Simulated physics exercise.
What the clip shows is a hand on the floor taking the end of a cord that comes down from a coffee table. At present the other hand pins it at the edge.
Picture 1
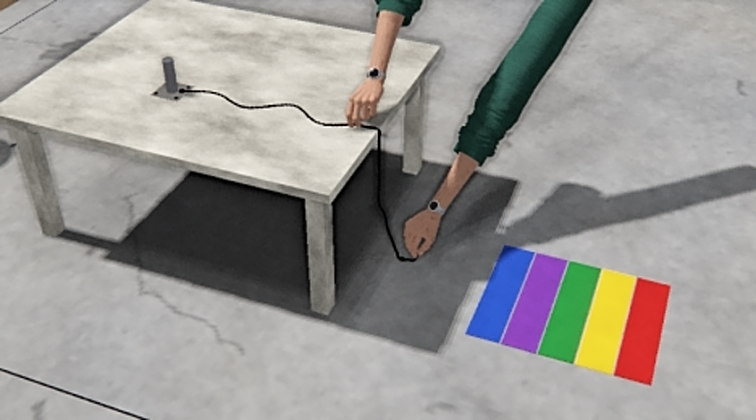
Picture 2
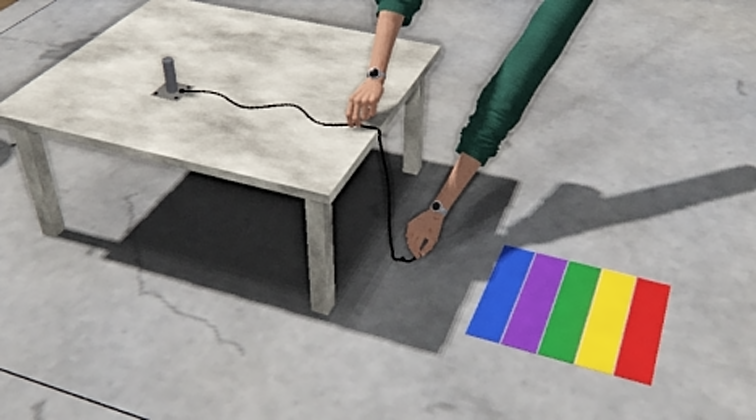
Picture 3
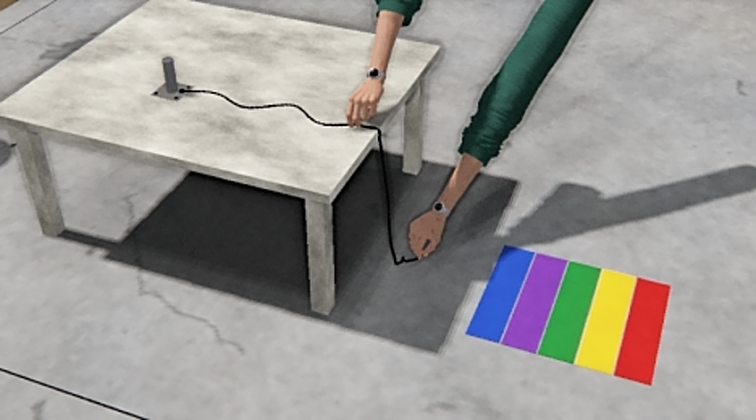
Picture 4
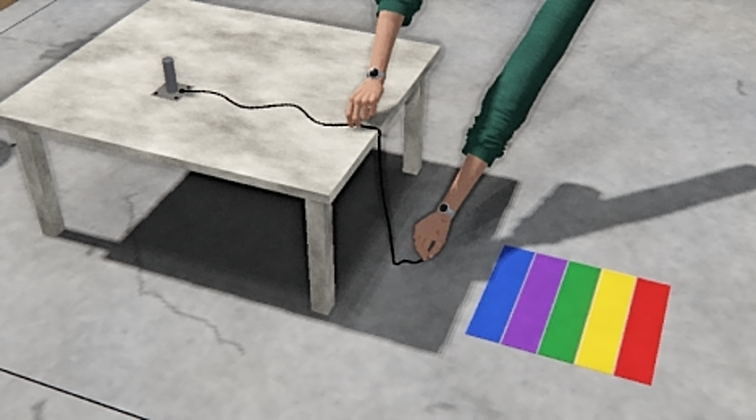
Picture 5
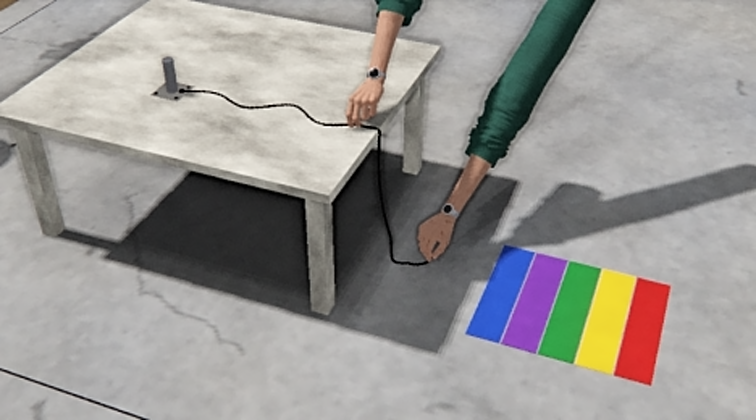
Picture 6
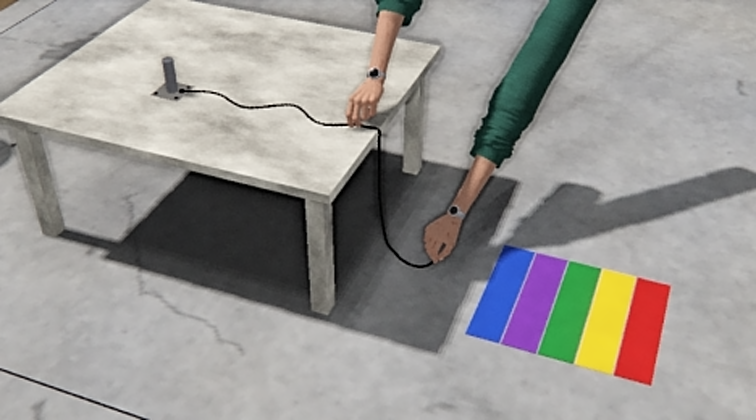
To begin with, one hand pins a dark cord at the edge of a pale coffee table while another, in a green sleeve, holds its hanging end near the floor. The lower hand then shifts slightly right, drawing the end a little toward the coloured stripes as the upper hand stays still.
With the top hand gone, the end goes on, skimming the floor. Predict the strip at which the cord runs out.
I would say the purple strip.
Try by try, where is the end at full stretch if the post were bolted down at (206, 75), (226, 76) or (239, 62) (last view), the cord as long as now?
Around (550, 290), then (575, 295), then (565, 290).
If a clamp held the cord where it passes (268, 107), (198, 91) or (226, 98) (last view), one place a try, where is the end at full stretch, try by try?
They end up at (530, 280), (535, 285) and (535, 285).
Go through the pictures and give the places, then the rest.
The first frame shows end (417, 254); blue (489, 321); purple (525, 330); green (561, 340); yellow (598, 351); red (637, 361).
The second frame shows end (420, 255); cord through (209, 92) (262, 107) (317, 122) (379, 136) (389, 195) (392, 248).
The third frame shows end (422, 255).
The fourth frame shows end (428, 257); cord through (209, 92) (262, 107) (317, 122) (379, 136) (383, 194) (392, 249).
The fifth frame shows end (431, 258).
The sixth frame shows end (438, 259); cord through (209, 92) (262, 107) (317, 122) (379, 136) (380, 193) (390, 247).
A little later, end near (475, 269); short of the strips.
Next, end near (513, 278); over blue.
When it is tight, end near (537, 285); over purple. It halts on the purple strip.
